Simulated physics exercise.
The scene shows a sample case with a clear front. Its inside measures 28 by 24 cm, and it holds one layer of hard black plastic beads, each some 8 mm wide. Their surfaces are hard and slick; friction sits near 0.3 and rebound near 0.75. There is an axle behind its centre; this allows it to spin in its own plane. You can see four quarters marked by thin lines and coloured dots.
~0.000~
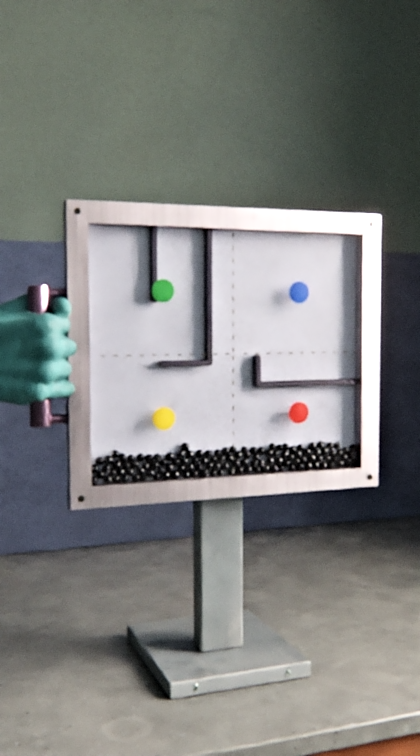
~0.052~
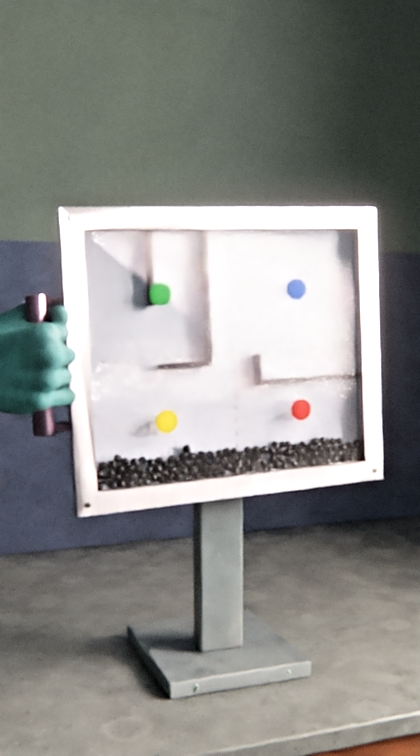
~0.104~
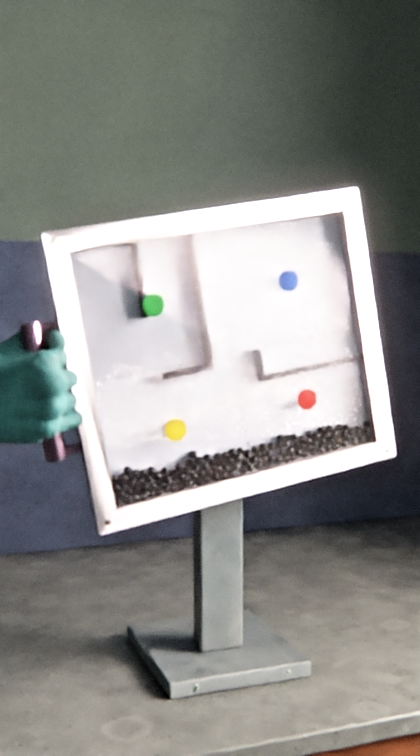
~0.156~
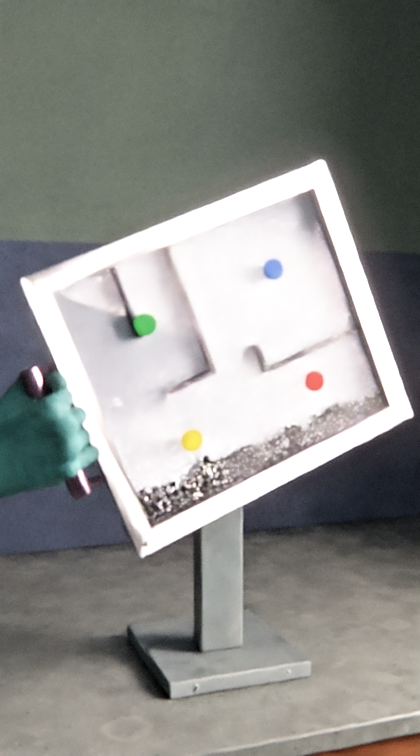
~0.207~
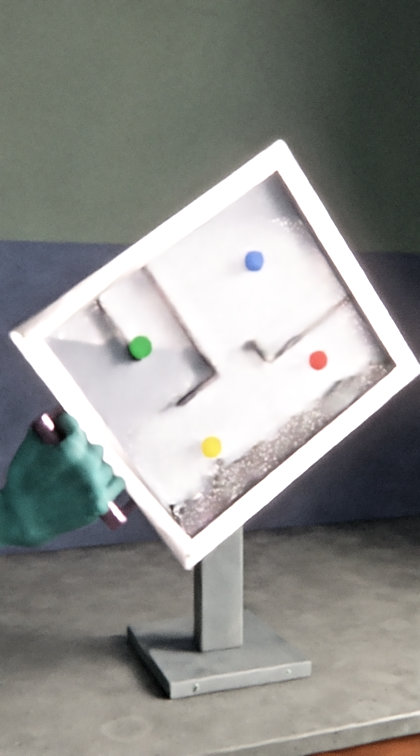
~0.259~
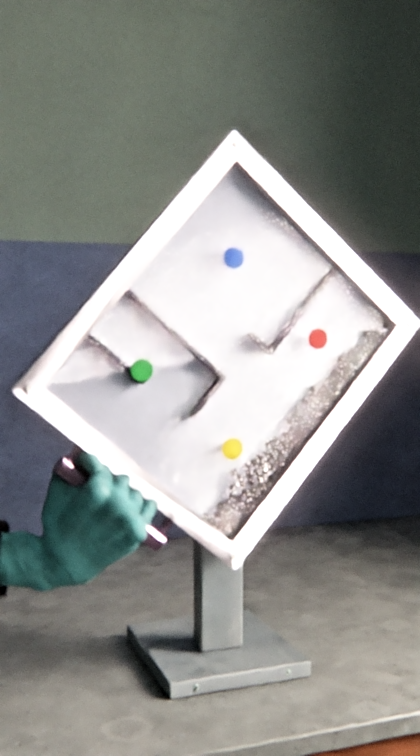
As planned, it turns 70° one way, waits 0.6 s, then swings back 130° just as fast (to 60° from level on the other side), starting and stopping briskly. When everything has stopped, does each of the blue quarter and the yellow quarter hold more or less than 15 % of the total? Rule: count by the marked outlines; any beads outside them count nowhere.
Blue quarter: Less than 15 %. Yellow quarter: Less than 15 %.
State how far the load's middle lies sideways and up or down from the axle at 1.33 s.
Some 10 cm left and 8 cm below.
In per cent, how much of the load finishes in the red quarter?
Some 100 per cent.
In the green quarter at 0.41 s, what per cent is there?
It comes to roughly 0 %.
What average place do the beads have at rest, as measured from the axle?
Some 2 cm left and 12 cm below.
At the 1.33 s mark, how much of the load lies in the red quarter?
Some 0 per cent.
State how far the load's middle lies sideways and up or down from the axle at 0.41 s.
8 cm right, 7 cm below.
By 0.41 s, it stands 70° anticlockwise; the beads' middle is 8 cm right of and 7 cm below the centre; red 30 %, yellow 70 %.
By 1.33 s, it stands 6° anticlockwise; the beads' middle is 10 cm left of and 8 cm below the centre; green 5 %, yellow 95 %.
By 1.65 s, it stands 60° clockwise; the beads' middle is 8 cm left of and 6 cm below the centre; red 60 %, yellow 40 %.
At rest by 2.6 s, it stands 60° clockwise; red 100 %, blue 0 %, green 0 %, yellow 0 %.
